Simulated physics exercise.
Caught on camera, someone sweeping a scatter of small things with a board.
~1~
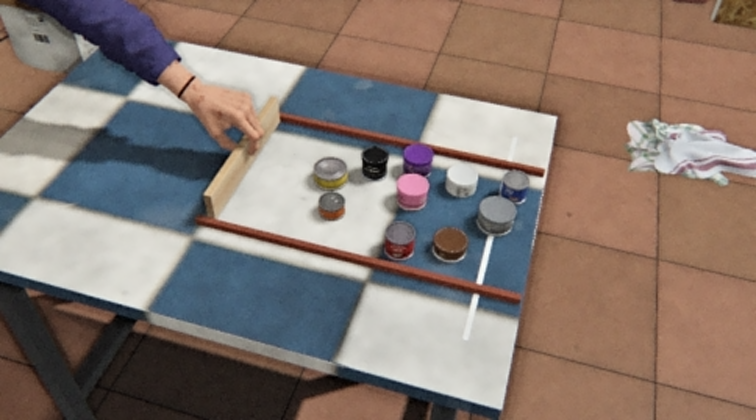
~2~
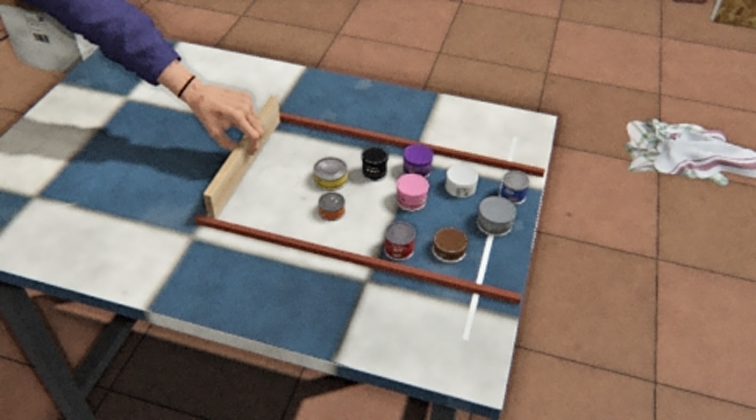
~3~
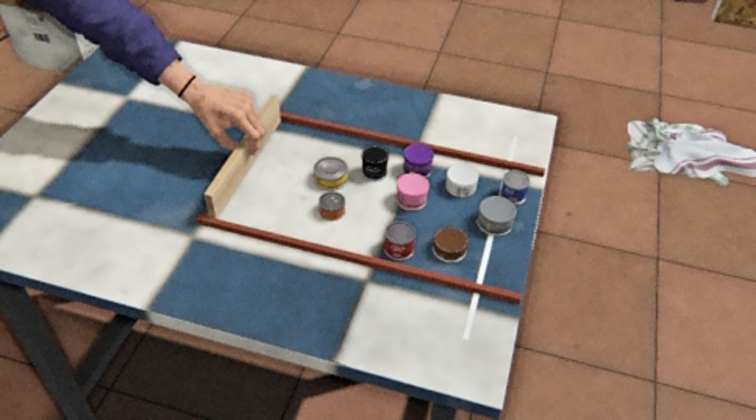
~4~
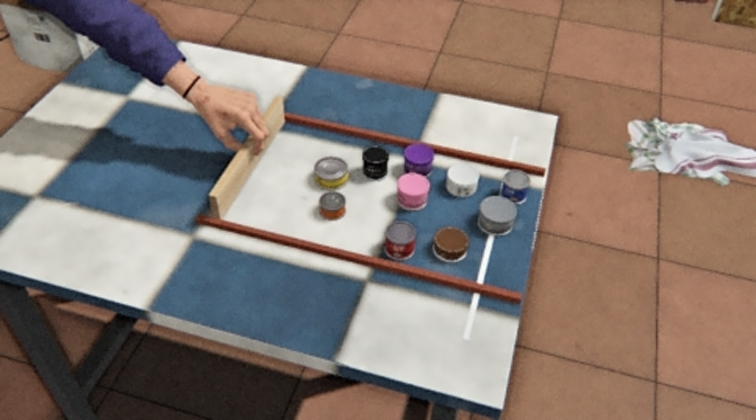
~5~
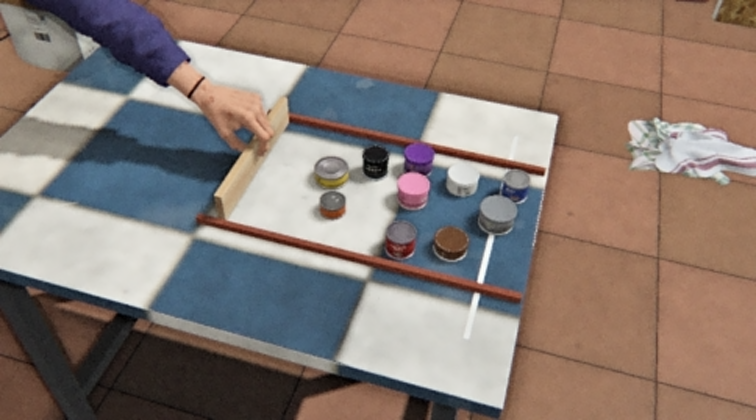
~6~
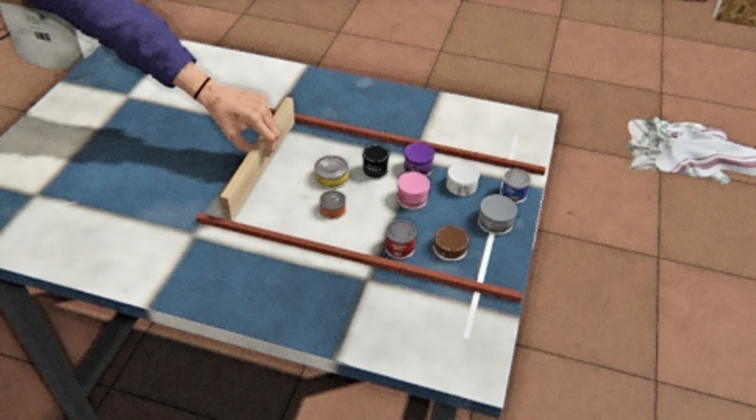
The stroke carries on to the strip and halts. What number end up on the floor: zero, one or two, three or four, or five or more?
The number that fall off is three or four.
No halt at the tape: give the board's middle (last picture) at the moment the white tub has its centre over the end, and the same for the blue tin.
Its middle is around (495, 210) and around (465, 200).
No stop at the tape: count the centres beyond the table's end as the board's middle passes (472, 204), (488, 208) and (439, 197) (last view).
It would be 2, 3 and 0.
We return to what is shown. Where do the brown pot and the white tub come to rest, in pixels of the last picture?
The brown pot stops around (529, 261); the white tub around (544, 193).
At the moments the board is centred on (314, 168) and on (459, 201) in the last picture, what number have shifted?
The counts are 1 and 10.
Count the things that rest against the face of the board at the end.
It touches 5.
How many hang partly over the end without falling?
That would be 2.
Soon after, none off yet; blue tin at rest near (516, 186); grey tin at rest near (497, 215); brown pot at rest near (451, 243).
After that, none off yet; blue tin at rest near (516, 186); grey tin moving near (505, 217); brown pot at rest near (451, 243).
In the end, the number that fall off is three or four; gone, pink pot, grey tin and blue tin.
